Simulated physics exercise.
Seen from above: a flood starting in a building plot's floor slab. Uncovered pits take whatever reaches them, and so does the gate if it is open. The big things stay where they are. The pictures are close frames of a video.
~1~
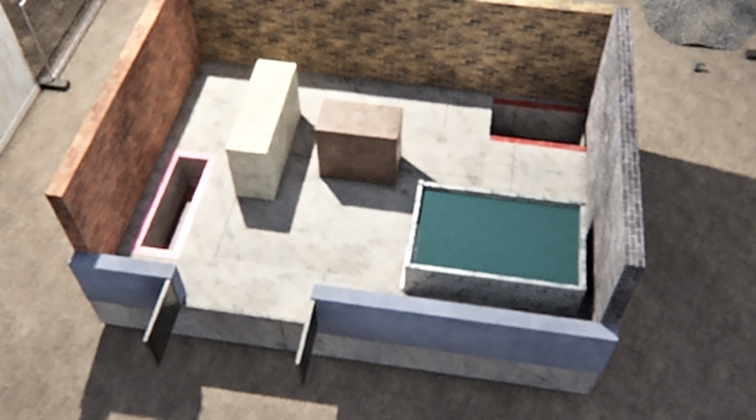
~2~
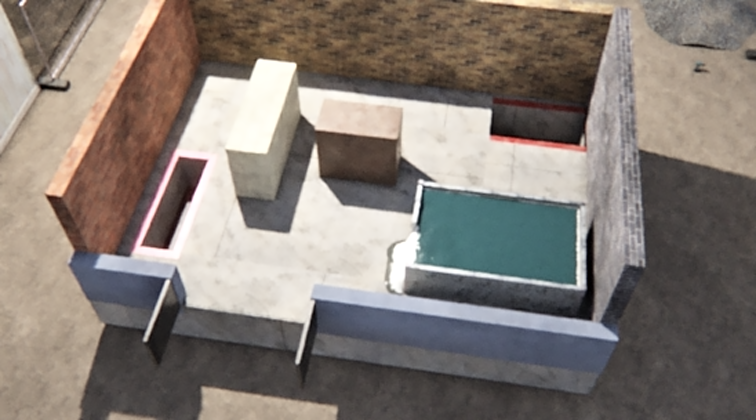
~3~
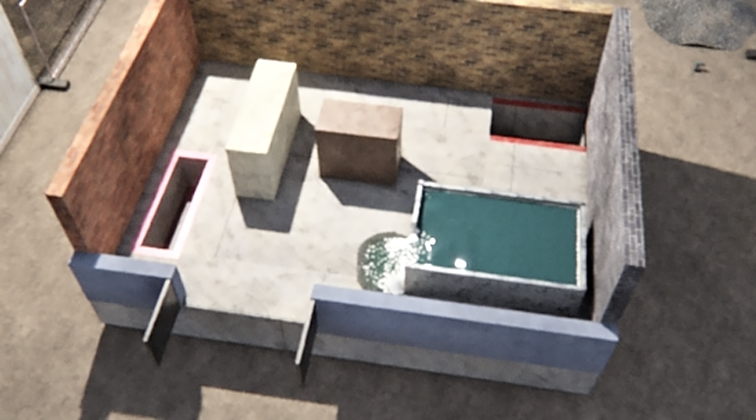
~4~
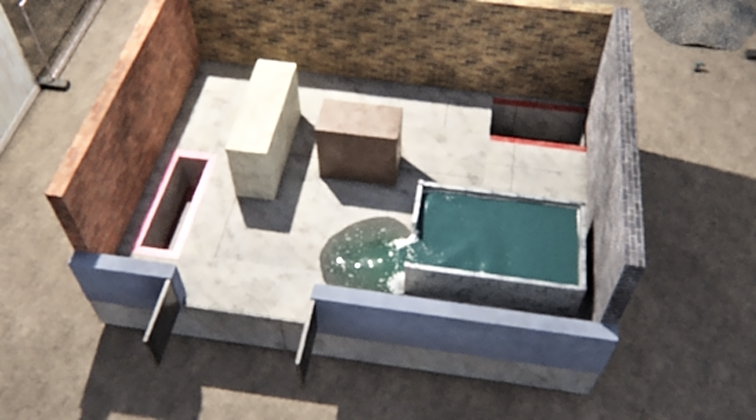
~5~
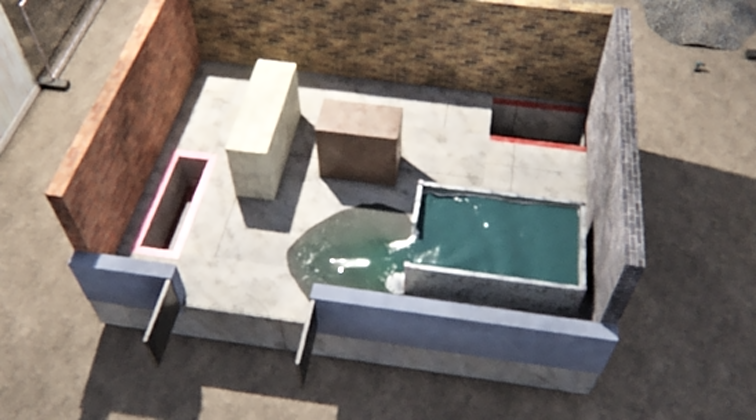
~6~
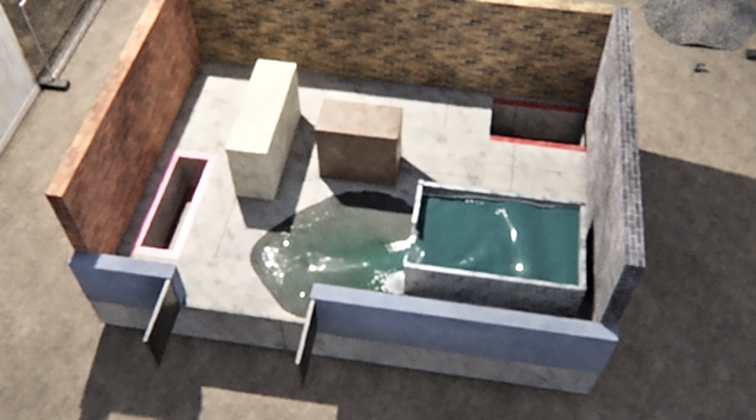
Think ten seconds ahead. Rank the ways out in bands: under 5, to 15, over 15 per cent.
One by one: The gate takes more than 15 %; the pink pit takes more than 15 %; the red pit takes less than 5 %.
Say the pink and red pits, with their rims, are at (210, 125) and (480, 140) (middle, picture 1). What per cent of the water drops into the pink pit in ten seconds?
In per cent: Pink 20.
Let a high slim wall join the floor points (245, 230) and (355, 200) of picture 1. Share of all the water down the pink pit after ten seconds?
Per cent: Pink 30.
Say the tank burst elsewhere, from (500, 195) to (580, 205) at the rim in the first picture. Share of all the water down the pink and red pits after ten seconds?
Roughly, in per cent: Pink 0, red 75.
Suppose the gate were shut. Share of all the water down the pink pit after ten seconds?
Per cent: Pink 50.
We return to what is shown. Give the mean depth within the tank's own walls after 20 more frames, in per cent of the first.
Close to 50 %.
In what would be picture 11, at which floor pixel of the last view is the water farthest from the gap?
Near (143, 274).
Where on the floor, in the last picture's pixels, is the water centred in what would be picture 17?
Around (421, 255).
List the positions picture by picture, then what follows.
The water tank at (497, 236) is whole and still, in the first frame.
Water pours out at (412, 260) and has run to (395, 247), in the second frame.
Water pours out at (412, 262) and has run to (364, 249), in the third frame.
The front is at (329, 247), out from the gap at (412, 262), in the fourth frame.
The front is at (292, 255), out from the gap at (412, 262), in the fifth frame.
The front is at (256, 260), out from the gap at (412, 261), in the sixth frame.
A moment on, water covers 30 % of the floor; the gate 1 %, the pink pit 0 %, the red pit 0 %.
Next, water covers 35 % of the floor; the gate 4 %, the pink pit 4 %, the red pit 0 %.
Then, water covers 45 % of the floor; the gate 8 %, the pink pit 13 %, the red pit 0 %.
Later, water covers 55 % of the floor; the gate 13 %, the pink pit 27 %, the red pit 0 %.
In the end, water covers 65 % of the floor; the gate 17 %, the pink pit 38 %, the red pit 1 %.
